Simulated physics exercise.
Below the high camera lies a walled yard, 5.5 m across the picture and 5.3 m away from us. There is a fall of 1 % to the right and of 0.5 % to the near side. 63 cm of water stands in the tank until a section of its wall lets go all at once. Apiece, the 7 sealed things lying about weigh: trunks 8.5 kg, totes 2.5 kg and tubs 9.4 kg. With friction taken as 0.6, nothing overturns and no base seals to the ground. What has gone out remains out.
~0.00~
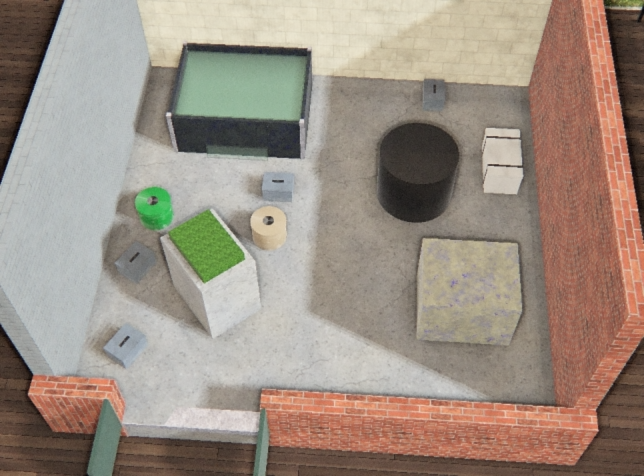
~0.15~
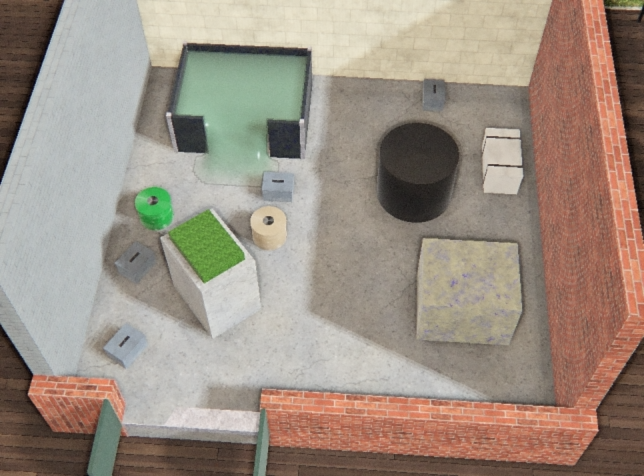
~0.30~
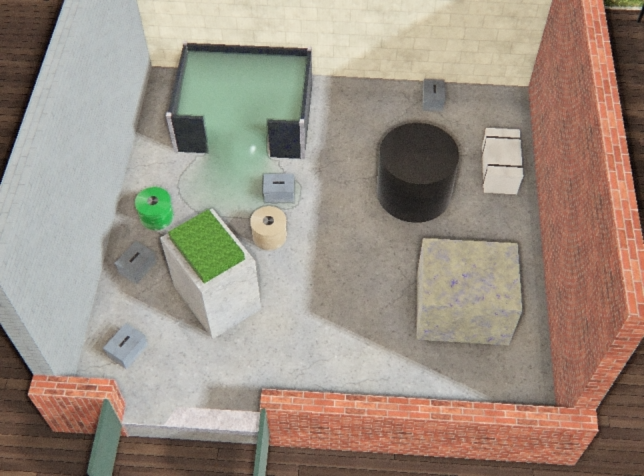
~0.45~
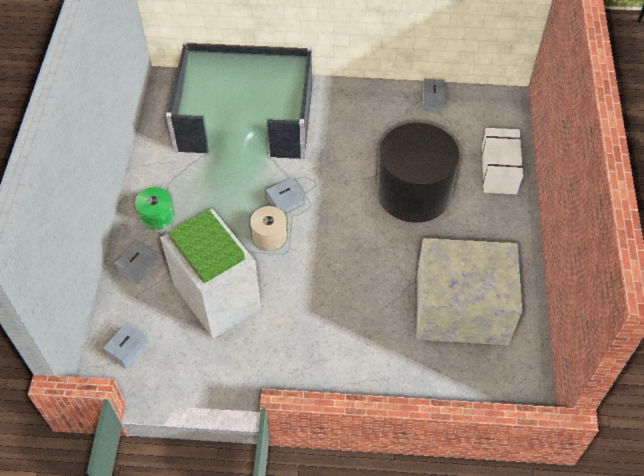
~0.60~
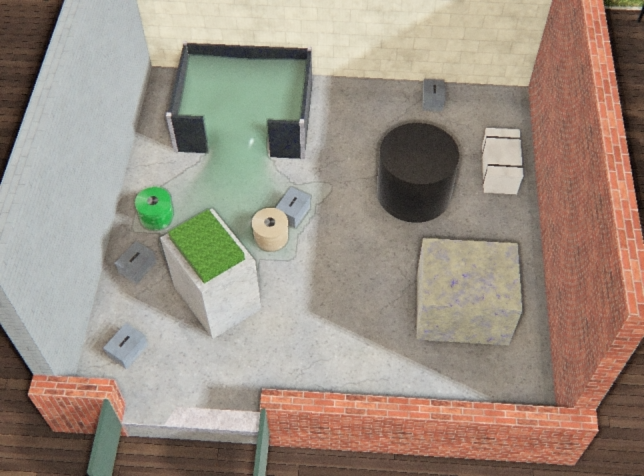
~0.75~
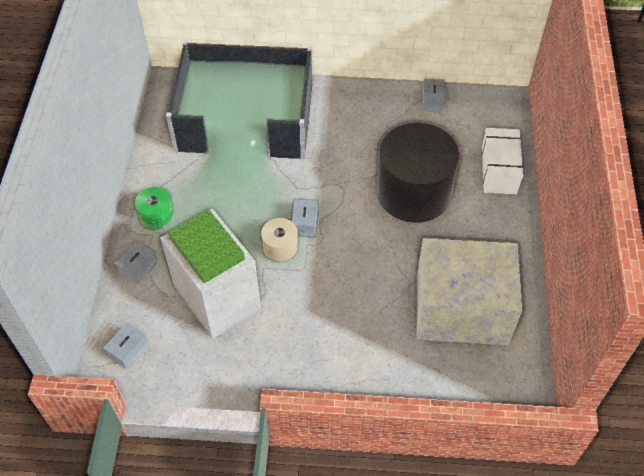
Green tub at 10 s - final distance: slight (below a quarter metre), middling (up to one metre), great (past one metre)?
It will be left a long way off.
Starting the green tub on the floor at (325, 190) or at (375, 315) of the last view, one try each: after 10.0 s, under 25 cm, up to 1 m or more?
I'd say it does not really move on the first try and it lands far off on the second.
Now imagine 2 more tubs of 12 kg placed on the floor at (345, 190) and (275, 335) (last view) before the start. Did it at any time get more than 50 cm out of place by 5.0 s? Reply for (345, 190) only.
For that one, the distance comes out below the mark.
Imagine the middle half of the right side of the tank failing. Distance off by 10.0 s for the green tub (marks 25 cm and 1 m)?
I'd say the green tub scarcely moves.
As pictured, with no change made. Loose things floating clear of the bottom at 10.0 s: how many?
Total: 5.
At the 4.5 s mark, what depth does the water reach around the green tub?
About 5 cm.
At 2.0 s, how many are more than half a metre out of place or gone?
Tally: 4.
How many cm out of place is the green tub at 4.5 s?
Around 300 cm from the start by that time.
After 2.0 s the green tub is near (113, 253), 0.9 m from its start, afloat; 0 of 7 are out; 3 afloat.
After 4.5 s the green tub is near (243, 402), 3.0 m from its start, aground; 1 of 7 are out; 2 afloat.
After 7.0 s the green tub has gone out; 2 of 7 are out; 4 afloat.
After 10.0 s the green tub has gone out; 2 of 7 are out; 5 afloat.
